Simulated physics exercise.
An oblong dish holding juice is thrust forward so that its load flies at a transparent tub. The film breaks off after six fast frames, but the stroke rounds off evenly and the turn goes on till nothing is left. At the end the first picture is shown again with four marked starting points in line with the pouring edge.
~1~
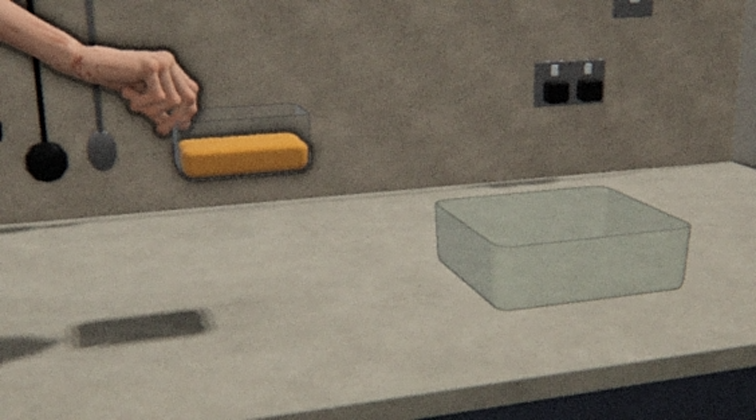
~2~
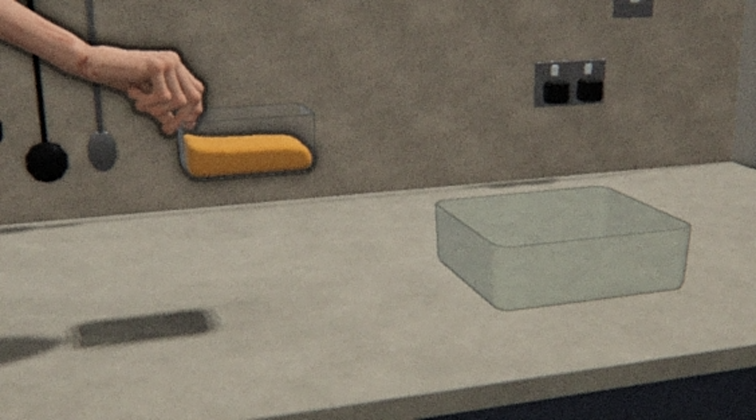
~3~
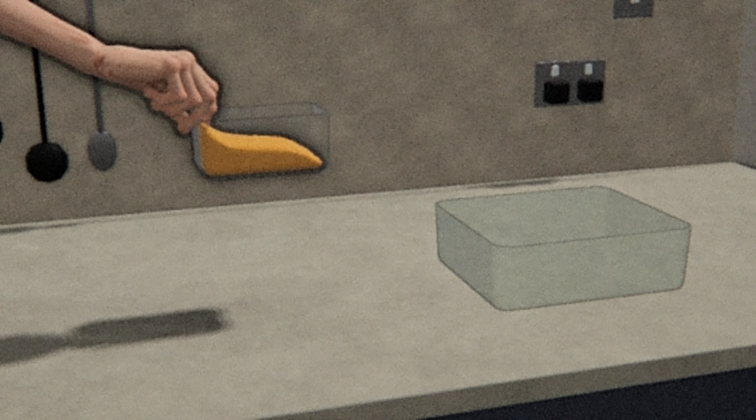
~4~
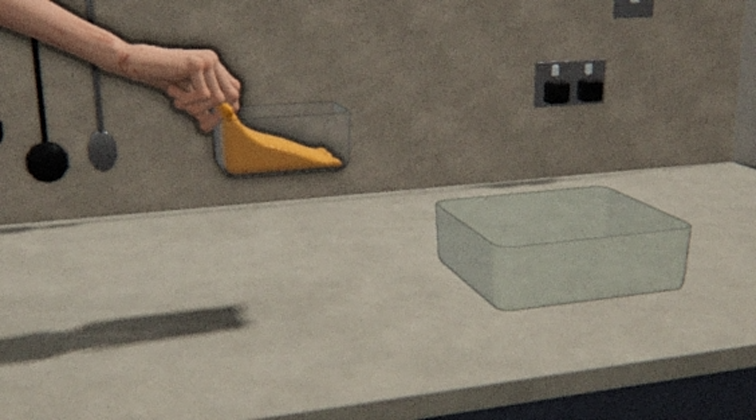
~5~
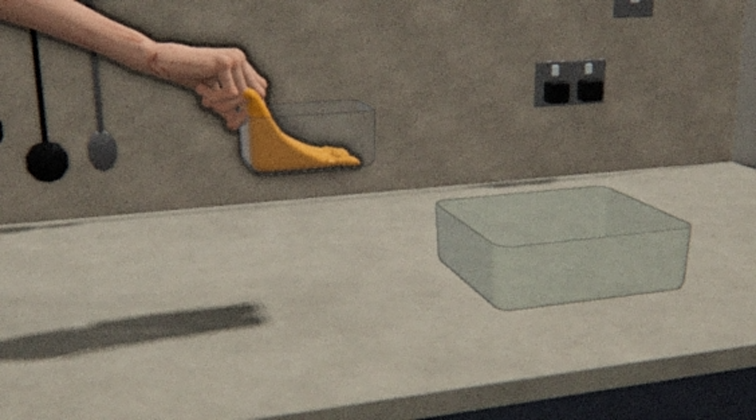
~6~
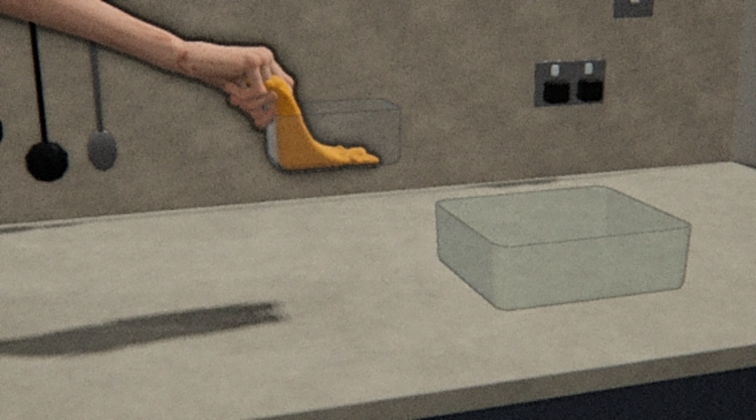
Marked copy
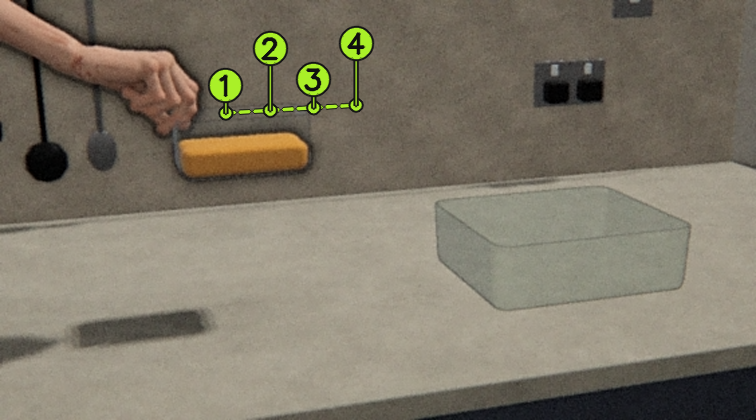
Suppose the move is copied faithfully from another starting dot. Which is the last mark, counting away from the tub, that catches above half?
I would pick dot 4.
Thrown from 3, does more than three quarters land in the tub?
No.
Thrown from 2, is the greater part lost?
Yes.
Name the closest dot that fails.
3.
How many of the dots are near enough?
One of them.
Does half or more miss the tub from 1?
Yes, that goes wrong.
On the marked copy, 1 at (225, 113); 2 at (270, 110); 3 at (313, 107); 4 at (356, 105).
With 1, about 22 % lands in the tub, 75 % falls short and 3 % goes beside or beyond.
With 2, about 26 % lands in the tub, 68 % falls short and 5 % goes beside or beyond.
With 3, about 31 % lands in the tub, 59 % falls short and 10 % goes beside or beyond.
With 4, about 72 % lands in the tub, 11 % falls short and 17 % goes beside or beyond.
